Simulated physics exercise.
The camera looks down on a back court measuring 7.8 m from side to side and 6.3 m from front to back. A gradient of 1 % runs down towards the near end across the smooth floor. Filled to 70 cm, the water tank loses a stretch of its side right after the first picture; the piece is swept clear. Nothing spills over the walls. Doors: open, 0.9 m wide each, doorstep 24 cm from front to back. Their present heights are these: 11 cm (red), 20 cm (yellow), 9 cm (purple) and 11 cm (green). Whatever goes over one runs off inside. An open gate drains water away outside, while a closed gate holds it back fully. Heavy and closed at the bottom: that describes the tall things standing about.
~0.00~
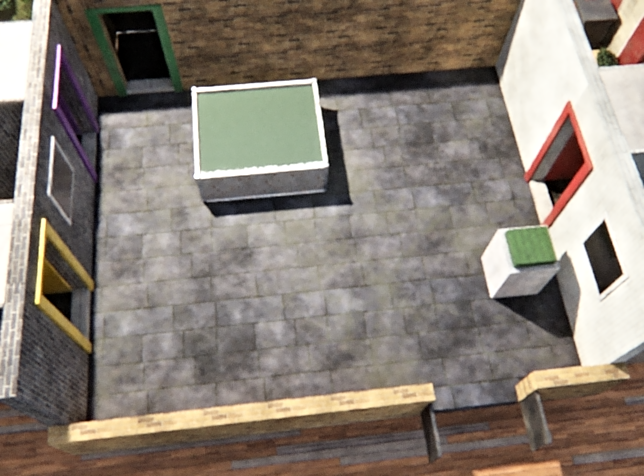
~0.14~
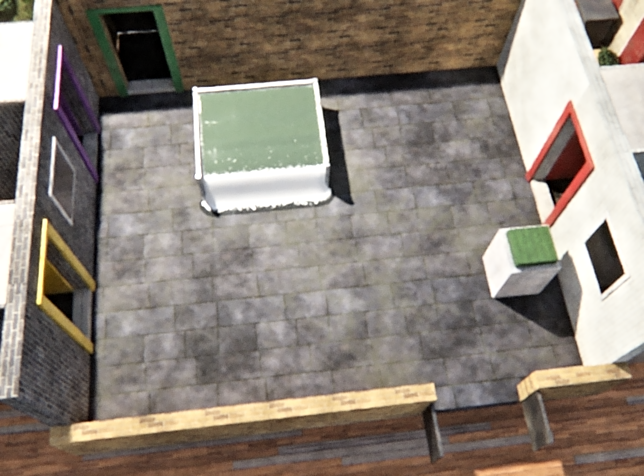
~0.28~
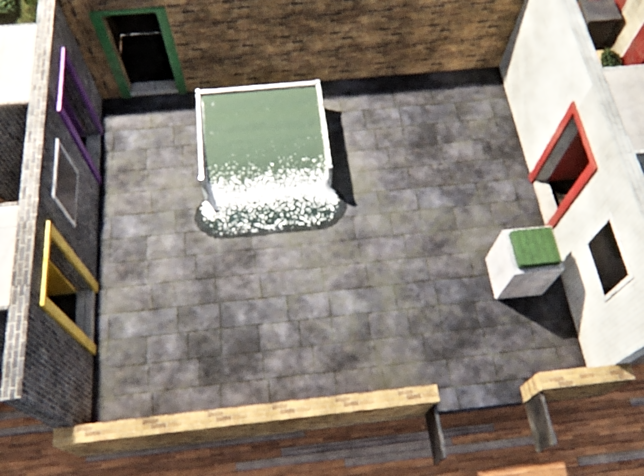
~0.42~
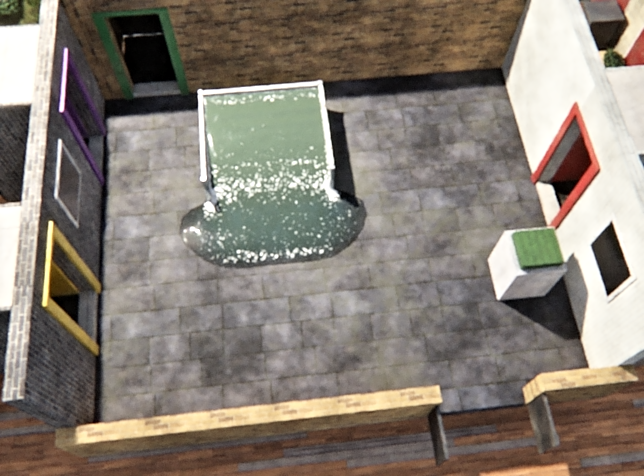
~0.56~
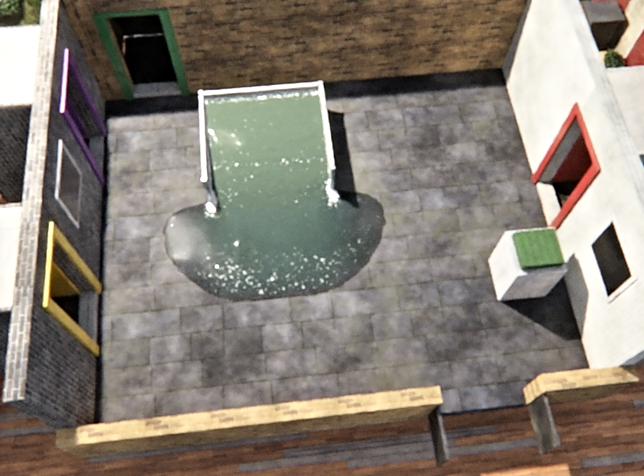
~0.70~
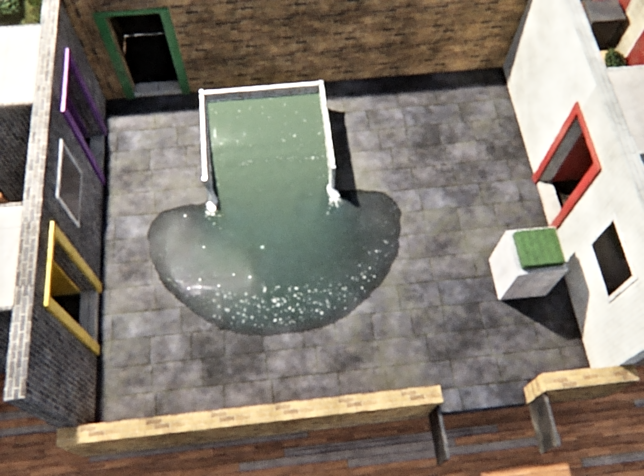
The clip shows a paved courtyard seen from above, where the near side of a raised, green-topped tank opens and greenish water pours out with white froth, spreading across the grey floor in a widening rounded pool.
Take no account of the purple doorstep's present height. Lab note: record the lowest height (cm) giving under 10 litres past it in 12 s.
Lowest height: 6.5 cm.
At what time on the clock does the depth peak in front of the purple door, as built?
The level tops out near 9.0 seconds.
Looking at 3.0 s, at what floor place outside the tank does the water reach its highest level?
Near (107, 434).
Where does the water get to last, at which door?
I'd say the green one.
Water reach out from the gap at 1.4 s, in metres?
Close to 4.2 metres, I'd say.
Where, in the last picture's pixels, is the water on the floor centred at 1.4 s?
Centre of mass: About (275, 225) px.
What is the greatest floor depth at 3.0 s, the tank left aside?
Max depth: Near 36 cm.
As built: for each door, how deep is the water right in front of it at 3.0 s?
At the red door the depth is 0 cm, at yellow 6 cm, at purple 0 cm and at green 0 cm.
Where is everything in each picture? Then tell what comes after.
In the first frame, the water tank at (259, 129) is whole and still, 70 cm deep; the purple door at (79, 122) is dry.
In the second frame, water pours out at (265, 186) and has run 0.3 m, to (210, 211); about 8 cm deep outside, 70 cm at the back.
In the third frame, water pours out at (268, 189) and has run 0.7 m, to (218, 233); about 12 cm deep outside, 69 cm at the back.
In the fourth frame, the gap is at (270, 190), the front 1.3 m out at (243, 264); the back of the water tank holds 63 cm.
In the fifth frame, water pours out at (271, 191) and has run 1.9 m, to (271, 295); about 8 cm deep outside, 59 cm at the back.
In the sixth frame, the gap is at (271, 190), the front 2.5 m out at (256, 330); the back of the water tank holds 58 cm; the purple door at (87, 125), 3.2 m from the gap, is still 2.0 m from the nearest water.
After 1.4 s water covers 40 % of the floor, deepest (35 cm) near (297, 413); it has not reached the purple door.
After 3.0 s water covers 50 % of the floor, deepest (36 cm) near (107, 434); it has not reached the purple door.
After 12.0 s water covers 100 % of the floor, deepest (8 cm) near (101, 281); 5 cm at the purple door, 2 litres in over its 9 cm doorstep.
At the purple door as built, the water arrived by 4.9 s and peaked near 10 cm at 9.0 s.
Run again over the same 12 s with other heights there, 20 litres in over 5 cm, 7 litres over 7 cm. The limit of 10 litres is kept from about 6.5 cm up.
